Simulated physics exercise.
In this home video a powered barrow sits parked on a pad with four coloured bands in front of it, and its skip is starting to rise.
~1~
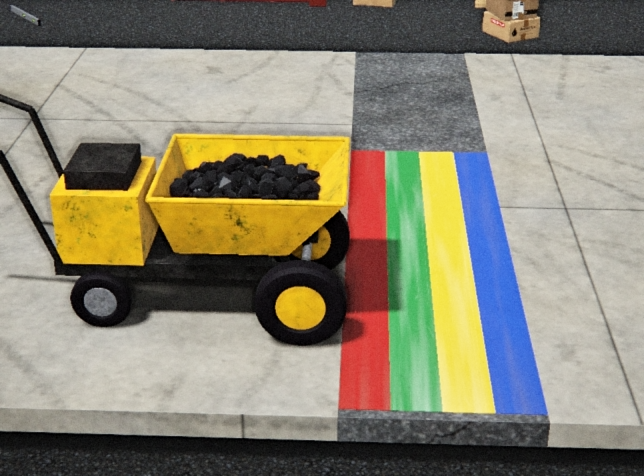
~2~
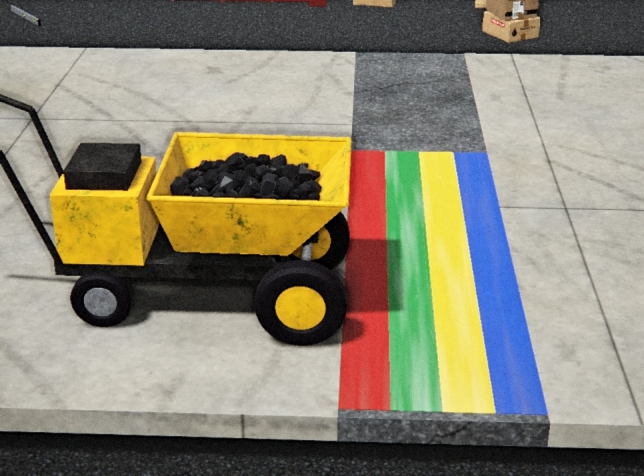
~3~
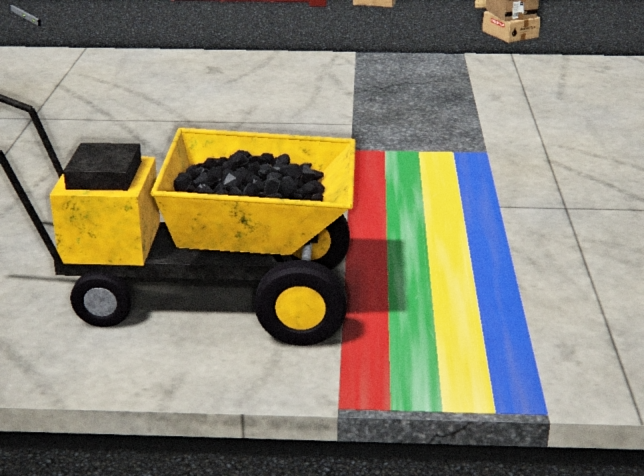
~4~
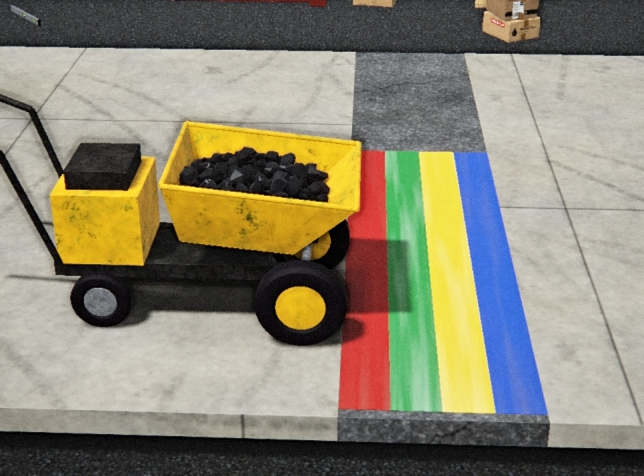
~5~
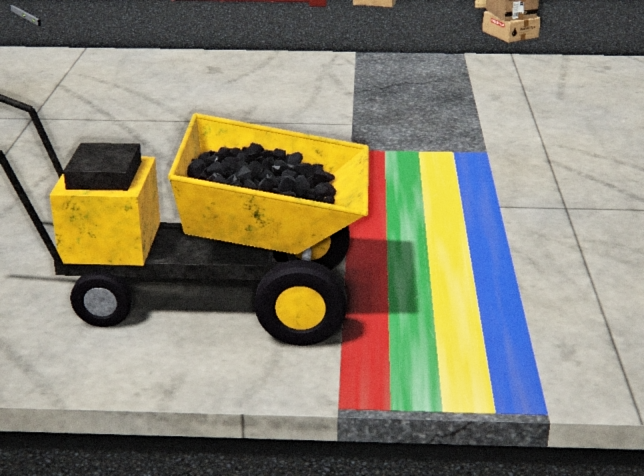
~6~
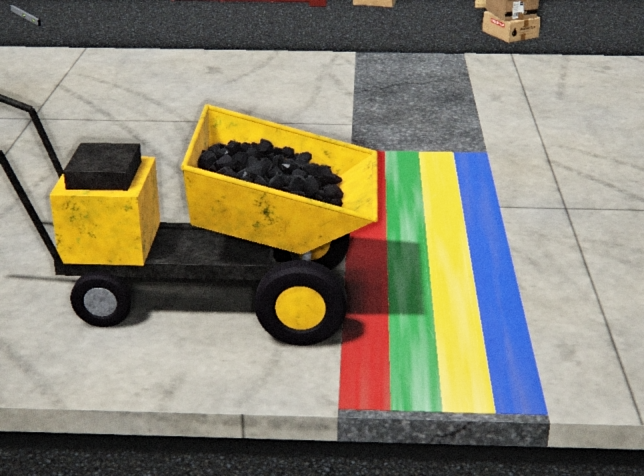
A yellow powered barrow with a skip full of black coal stands on a pale concrete pad, seen from the side and slightly above by a still camera. To its right lie red, green, yellow and blue bands, with cardboard boxes on dark ground behind. The skip starts level, then its left end rises and it tilts gradually rightward, shifting slightly over the red band, while the wheels stay still.
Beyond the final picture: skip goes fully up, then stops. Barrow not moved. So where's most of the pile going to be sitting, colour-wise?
Most of it sits on yellow.
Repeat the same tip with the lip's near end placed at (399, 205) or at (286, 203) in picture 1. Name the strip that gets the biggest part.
The first case gives the blue one, the second gives the green strip.
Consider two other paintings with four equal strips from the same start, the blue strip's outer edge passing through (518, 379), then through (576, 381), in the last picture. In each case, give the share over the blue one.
In turn, 30 and 10 in a hundred.
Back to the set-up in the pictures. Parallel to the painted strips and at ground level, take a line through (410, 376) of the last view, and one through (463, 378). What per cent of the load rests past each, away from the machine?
Some 80 and some 50 per cent, respectively.
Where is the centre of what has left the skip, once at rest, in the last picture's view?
About (469, 302).
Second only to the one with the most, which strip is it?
That would be the strip in blue, in second.
Soon, skip tipped steeply; all in the skip.
A while on, skip tipped right over; about two thirds in the skip; a stray few over the green strip; about a quarter over the yellow strip; a stray few over the blue strip.
Towards the end, skip tipped right over; about a quarter in the skip; a small part over the green strip; about a third over the yellow strip; about a quarter over the blue strip; a small part off the paint.
Finally, skip tipped right over; about a quarter in the skip; none over the red strip; a small part over the green strip; about a third over the yellow strip; about a quarter over the blue strip; a small part off the paint.
